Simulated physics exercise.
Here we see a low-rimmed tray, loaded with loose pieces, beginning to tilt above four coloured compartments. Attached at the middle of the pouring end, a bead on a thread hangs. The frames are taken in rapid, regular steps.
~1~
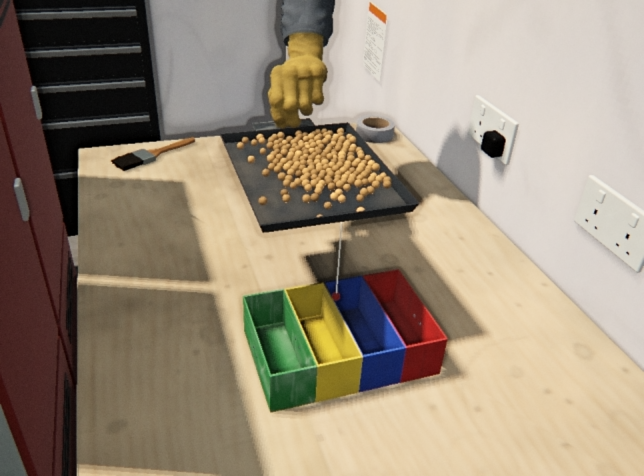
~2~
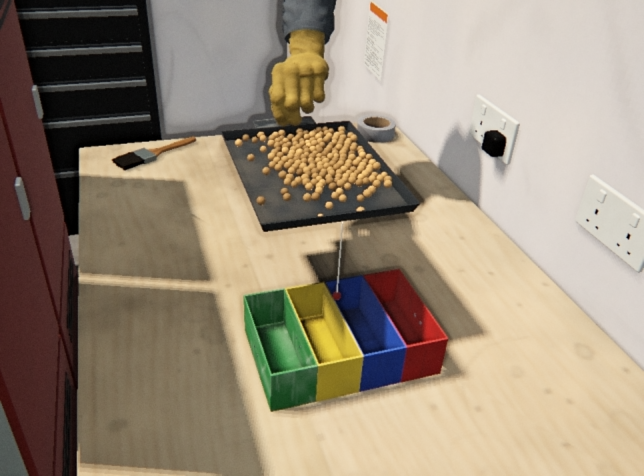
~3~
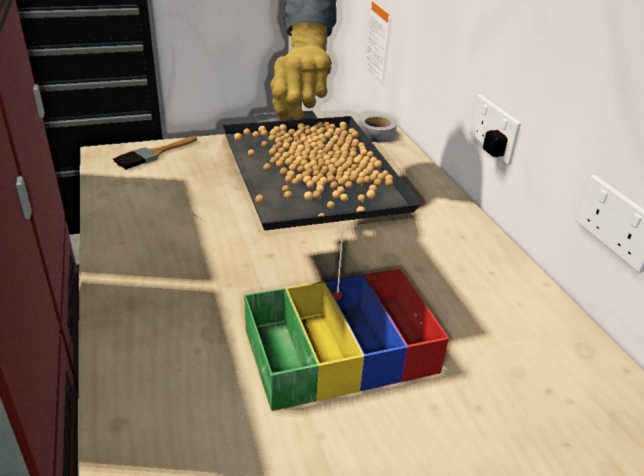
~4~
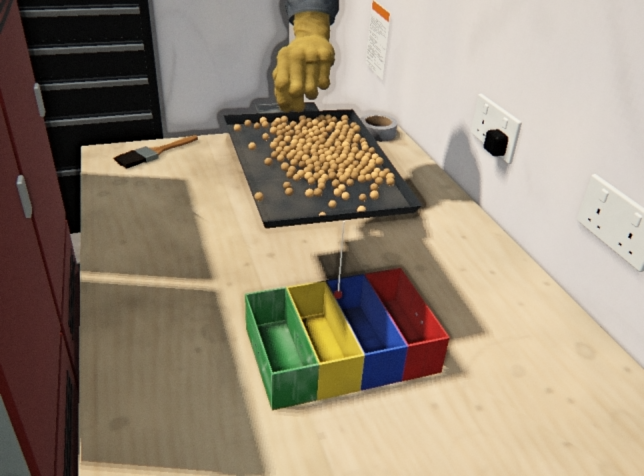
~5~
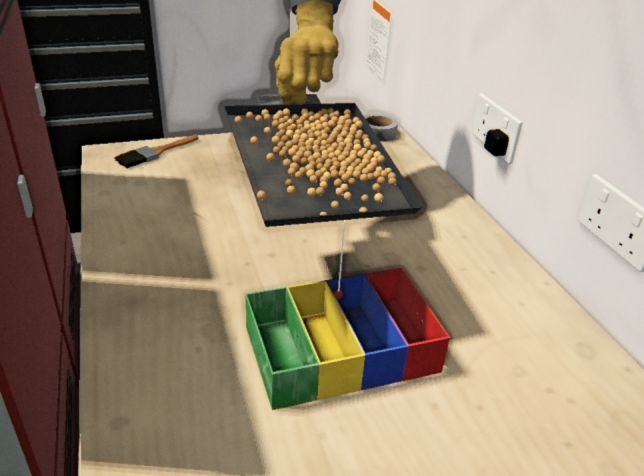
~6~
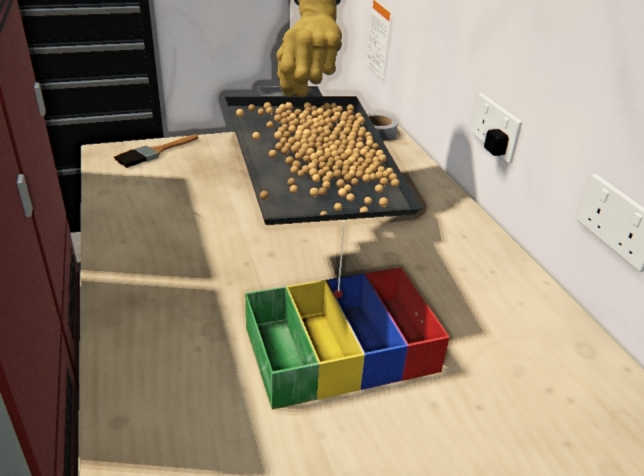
A gloved hand slowly raises the far end of a dark tray of wooden beads.
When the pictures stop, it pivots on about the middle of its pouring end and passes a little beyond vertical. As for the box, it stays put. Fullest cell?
Red.
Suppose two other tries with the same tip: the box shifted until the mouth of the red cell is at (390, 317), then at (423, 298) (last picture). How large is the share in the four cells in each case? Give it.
Estimates in order: 50 percent, 90 percent.
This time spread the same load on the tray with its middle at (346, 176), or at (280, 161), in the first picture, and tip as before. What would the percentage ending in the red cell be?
Around 50 in a hundred the first time, around 60 in a hundred the second.
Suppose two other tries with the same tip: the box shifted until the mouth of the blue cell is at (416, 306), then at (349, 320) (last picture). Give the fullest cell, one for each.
First: The blue one. Second: The red cell.
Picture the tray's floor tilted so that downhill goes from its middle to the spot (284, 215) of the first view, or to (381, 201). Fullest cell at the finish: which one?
The first try: Green. The second: That red cell.
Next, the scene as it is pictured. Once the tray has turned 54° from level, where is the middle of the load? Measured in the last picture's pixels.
Roughly (393, 221).
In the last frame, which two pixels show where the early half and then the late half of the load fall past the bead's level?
Around (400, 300) and then (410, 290).
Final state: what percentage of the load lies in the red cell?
It comes to around 50 per cent of the load.
Soon after the last picture, tray tipped steeply; about half on the tray; about a quarter in the red cell; a small part in the blue cell; a stray few in the yellow cell; a stray few in the green cell; about a quarter falling or outside the box.
A little later, tray tipped right over; a stray few on the tray; about half in the red cell; about a quarter in the blue cell; a small part in the yellow cell; a stray few in the green cell; about a quarter falling or outside the box.
Later still, tray tipped past a quarter turn; about half in the red cell; about a quarter in the blue cell; a small part in the yellow cell; a stray few in the green cell; about a quarter falling or outside the box.
At rest, tray tipped past a quarter turn; about half in the red cell; about a quarter in the blue cell; a small part in the yellow cell; a stray few in the green cell; about a quarter outside the box.
